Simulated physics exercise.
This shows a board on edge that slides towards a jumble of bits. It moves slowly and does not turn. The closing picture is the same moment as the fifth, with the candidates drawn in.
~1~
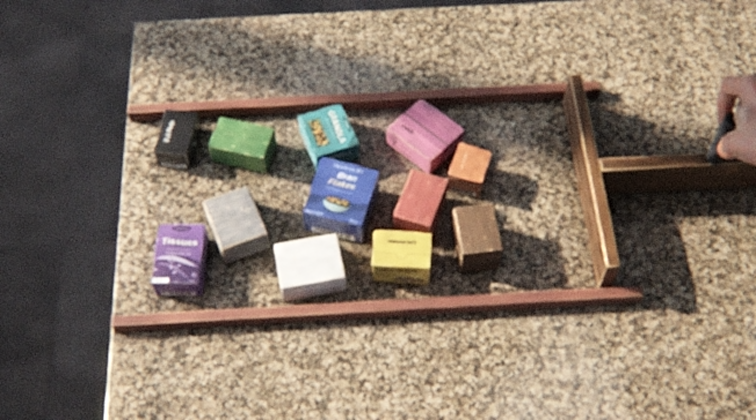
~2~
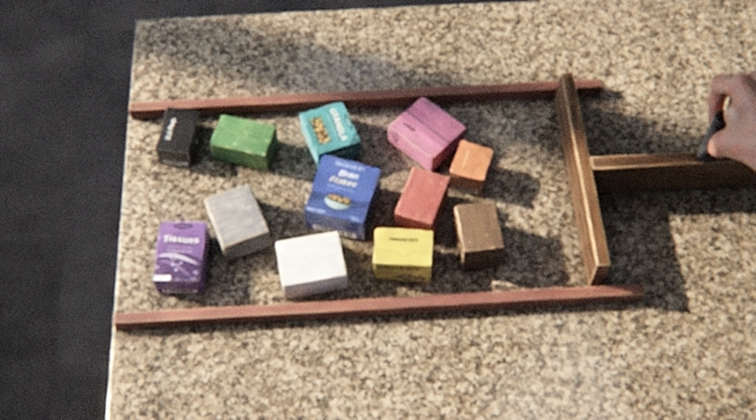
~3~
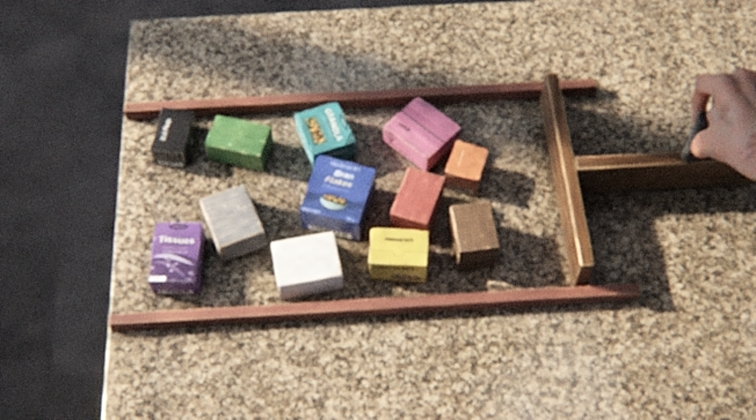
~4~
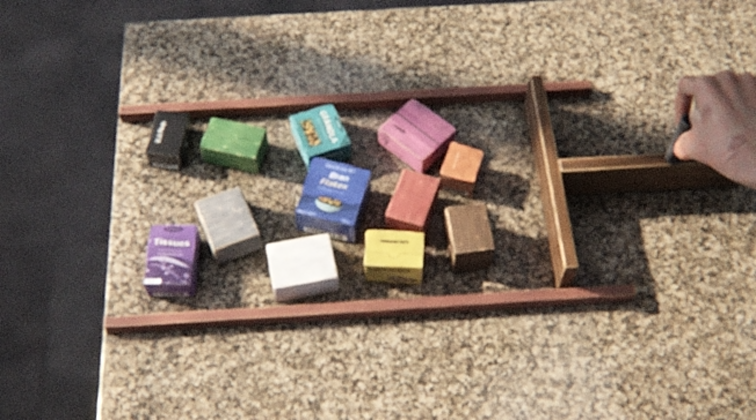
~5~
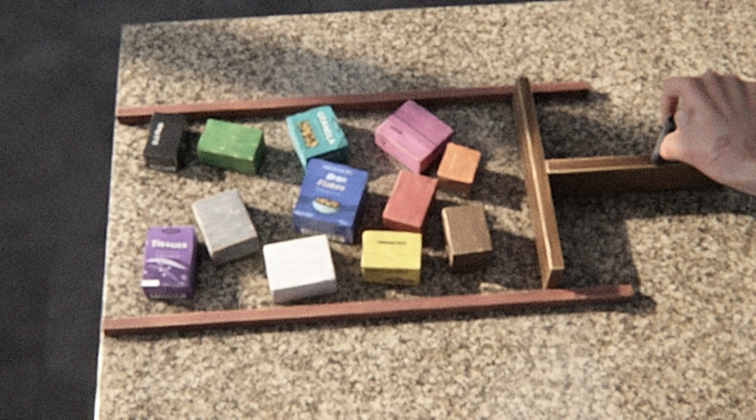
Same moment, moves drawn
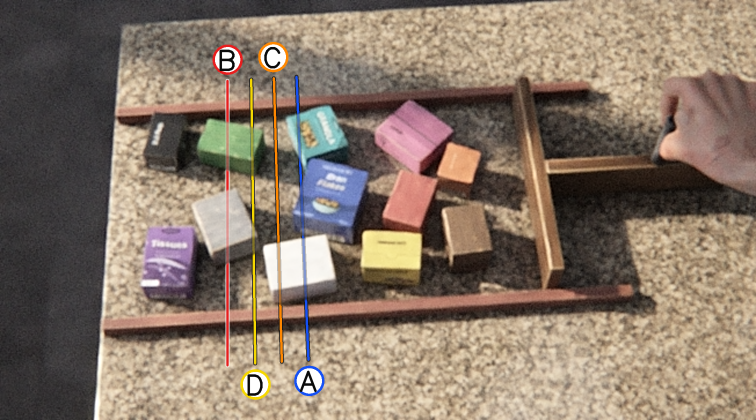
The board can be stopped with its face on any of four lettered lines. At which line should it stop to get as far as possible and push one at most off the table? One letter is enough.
At A, and not beyond.
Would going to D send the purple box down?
Yes.
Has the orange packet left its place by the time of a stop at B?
Yes.
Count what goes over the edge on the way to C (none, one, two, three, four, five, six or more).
Two.
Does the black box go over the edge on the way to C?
By then, yes.
On the marked copy, A at (302, 207); B at (228, 212); C at (278, 209); D at (253, 210).
Taking A. A third of the way, board (455, 172); yellow packet (383, 263); pink box (402, 132).
Two thirds of the way, board (368, 177); purple box (164, 267); grey block (214, 228).
When it is over, board (306, 181); purple box (115, 271); black box (124, 144); none fallen.
As for the rest, B drops five; C drops two; D drops two.
